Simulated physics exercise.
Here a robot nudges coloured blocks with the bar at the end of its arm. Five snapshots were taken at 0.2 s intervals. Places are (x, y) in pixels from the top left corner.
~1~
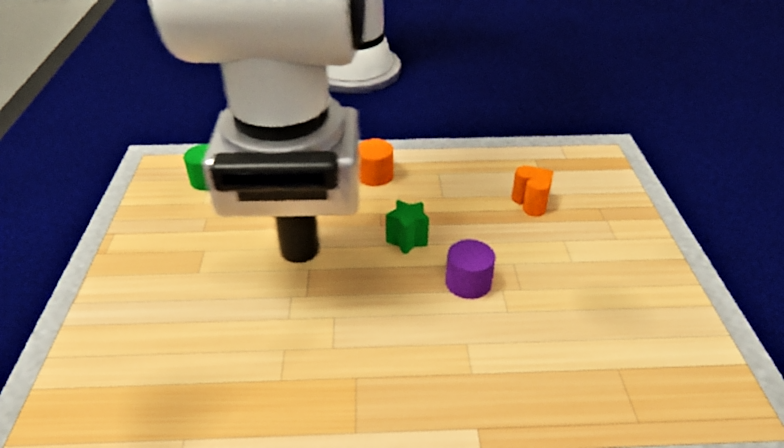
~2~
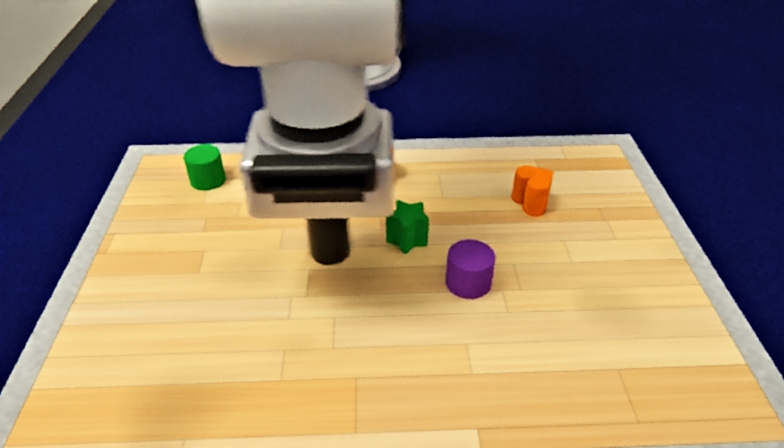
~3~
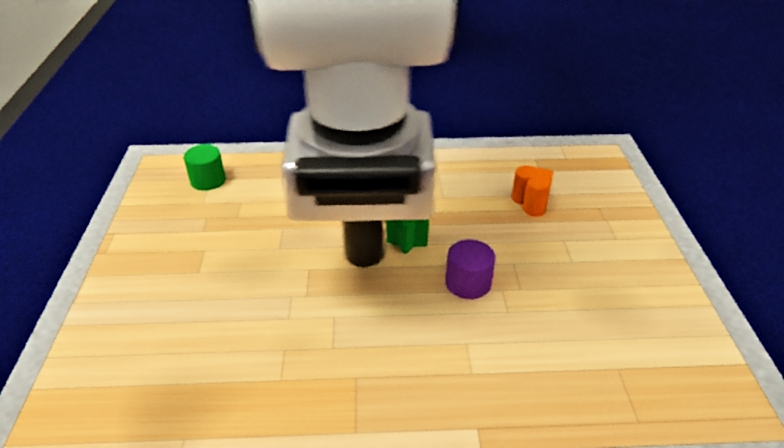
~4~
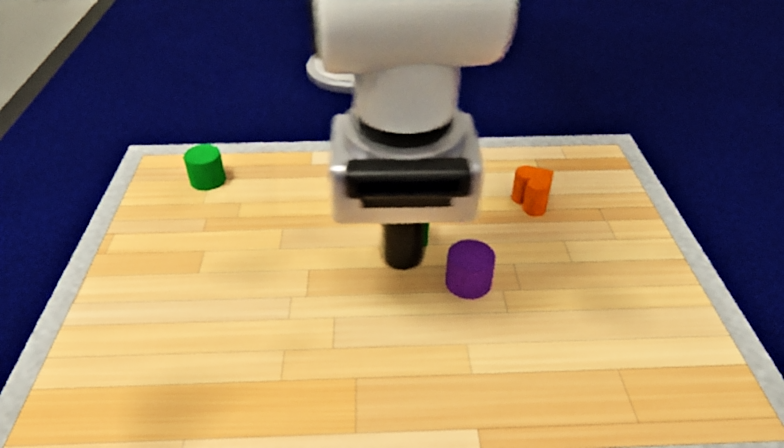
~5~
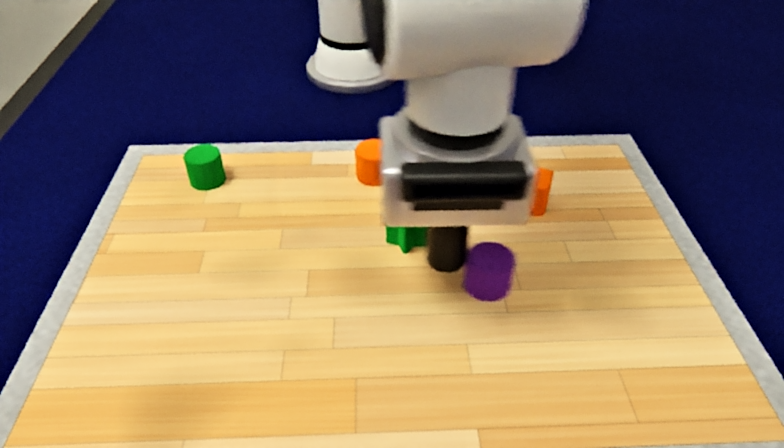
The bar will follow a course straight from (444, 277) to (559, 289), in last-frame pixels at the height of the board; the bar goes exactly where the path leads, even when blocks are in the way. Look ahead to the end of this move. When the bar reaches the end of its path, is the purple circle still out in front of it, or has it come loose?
In front, I predict.
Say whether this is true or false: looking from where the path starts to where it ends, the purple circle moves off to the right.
This is true.
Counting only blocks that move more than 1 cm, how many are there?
I'm going with one.
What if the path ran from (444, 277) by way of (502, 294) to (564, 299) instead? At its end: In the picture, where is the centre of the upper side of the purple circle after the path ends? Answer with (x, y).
I'd place it at (616, 267), taking the centre of its top.
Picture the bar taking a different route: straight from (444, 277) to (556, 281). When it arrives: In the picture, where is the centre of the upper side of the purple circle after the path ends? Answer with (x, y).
It is at (599, 279).
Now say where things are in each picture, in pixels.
The first picture shows bar tip at (300, 250); block tops, green star at (408, 211); purple circle at (472, 254).
The second picture shows bar at (330, 252); blocks unchanged.
The third picture shows bar at (365, 254); blocks unchanged.
The fourth picture shows bar at (403, 256); blocks unchanged.
The fifth picture shows bar at (446, 259); green star hidden; purple circle at (491, 256).
The first path, step by step. One third of the way, bar at (485, 263); purple circle at (532, 262).
Two thirds of the way, bar at (524, 267); purple circle at (572, 269).
At the end, bar at (564, 271); green star in place; purple circle at (612, 278).
